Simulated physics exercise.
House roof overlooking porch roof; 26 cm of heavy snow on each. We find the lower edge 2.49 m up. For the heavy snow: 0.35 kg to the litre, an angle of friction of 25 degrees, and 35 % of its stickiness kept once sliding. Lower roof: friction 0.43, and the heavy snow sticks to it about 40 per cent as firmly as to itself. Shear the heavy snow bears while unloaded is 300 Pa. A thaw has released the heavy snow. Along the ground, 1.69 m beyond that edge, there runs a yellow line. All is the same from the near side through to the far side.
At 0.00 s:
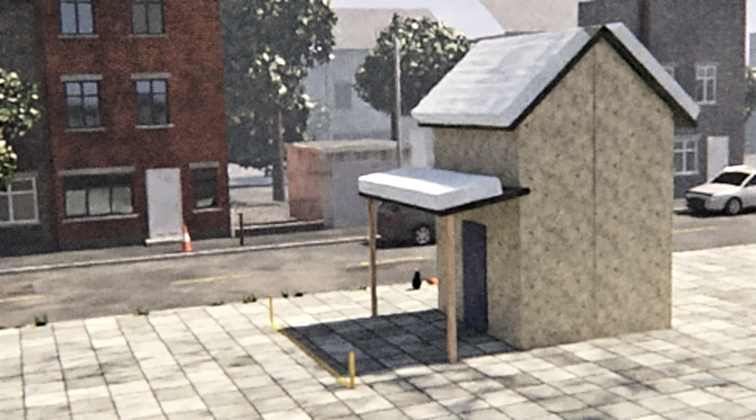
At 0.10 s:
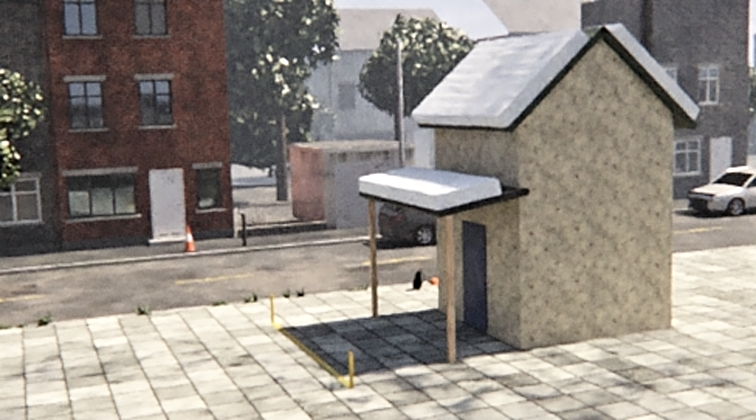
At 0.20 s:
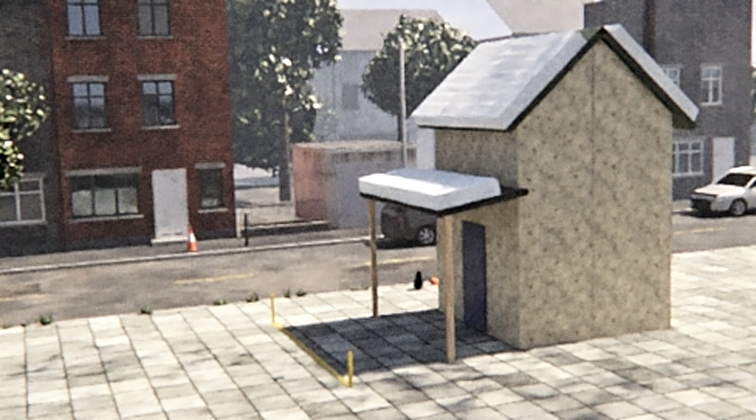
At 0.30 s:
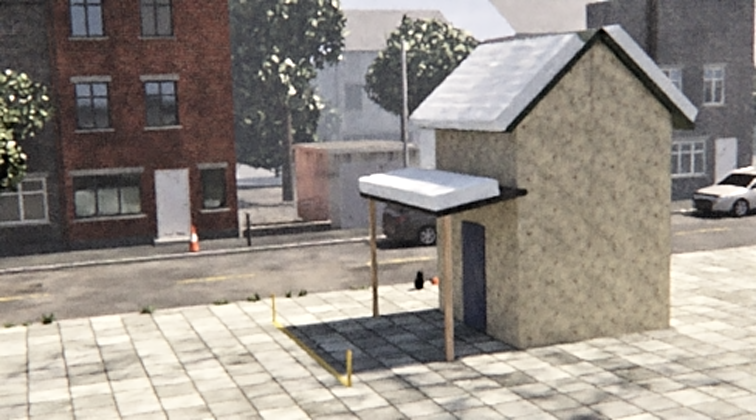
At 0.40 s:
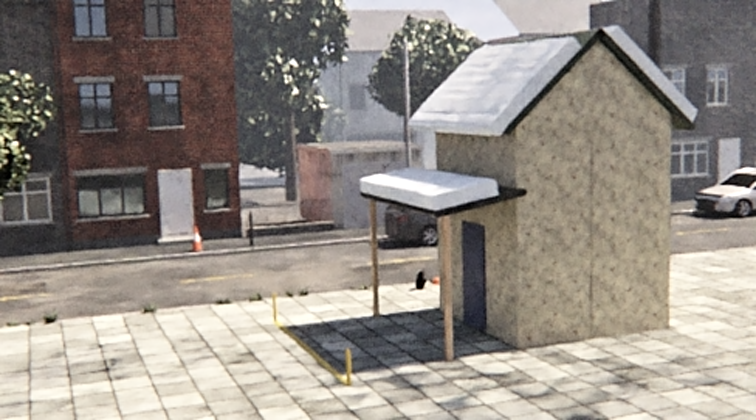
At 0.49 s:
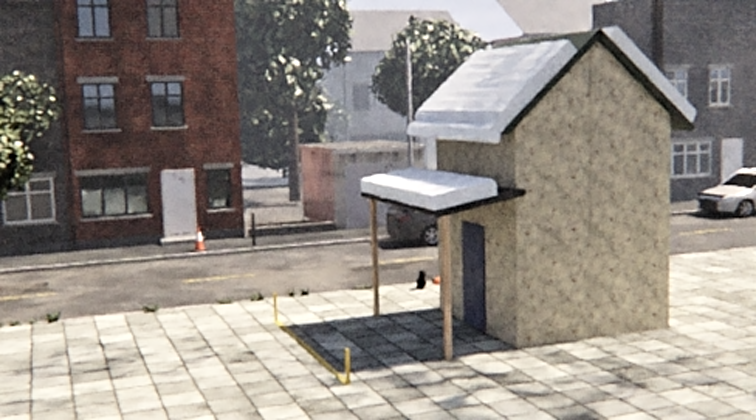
The video shows a small stone house with a snow-covered roof above a snowy porch roof; the upper snow slides slowly down toward the porch side, cracking as its lower part pokes past the roof edge.
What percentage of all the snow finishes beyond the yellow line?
About 18 %.
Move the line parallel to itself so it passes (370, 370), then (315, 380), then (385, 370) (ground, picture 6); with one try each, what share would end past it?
In turn about 30 %, 12 %, 40 %.
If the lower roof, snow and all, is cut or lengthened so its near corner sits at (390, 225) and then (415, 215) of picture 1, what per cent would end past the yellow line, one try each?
Roughly 4 % and then 8 %.
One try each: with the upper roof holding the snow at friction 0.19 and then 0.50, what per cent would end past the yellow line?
I'd expect around 40 percent, then around 25 percent.
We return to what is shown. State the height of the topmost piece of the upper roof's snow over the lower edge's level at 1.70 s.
0.8 m or thereabouts.
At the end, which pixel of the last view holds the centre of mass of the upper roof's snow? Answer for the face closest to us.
I'd place it around (398, 290).
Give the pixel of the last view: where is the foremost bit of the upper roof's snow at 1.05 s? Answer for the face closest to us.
Close to pixel (459, 184).
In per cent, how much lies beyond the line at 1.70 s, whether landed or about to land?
I'd say near 0 in a hundred.
After 1.05 s, none is below the lower edge and 0 % is past the line.
After 1.70 s, none is below the lower edge and 0 % is past the line.
After 2.35 s, 49 % is below the lower edge and 0 % is past the line.
After 3.00 s, 52 % is below the lower edge and 18 % is past the line.
After 3.50 s, at the end, 52 % is below the lower edge and 18 % is past the line.
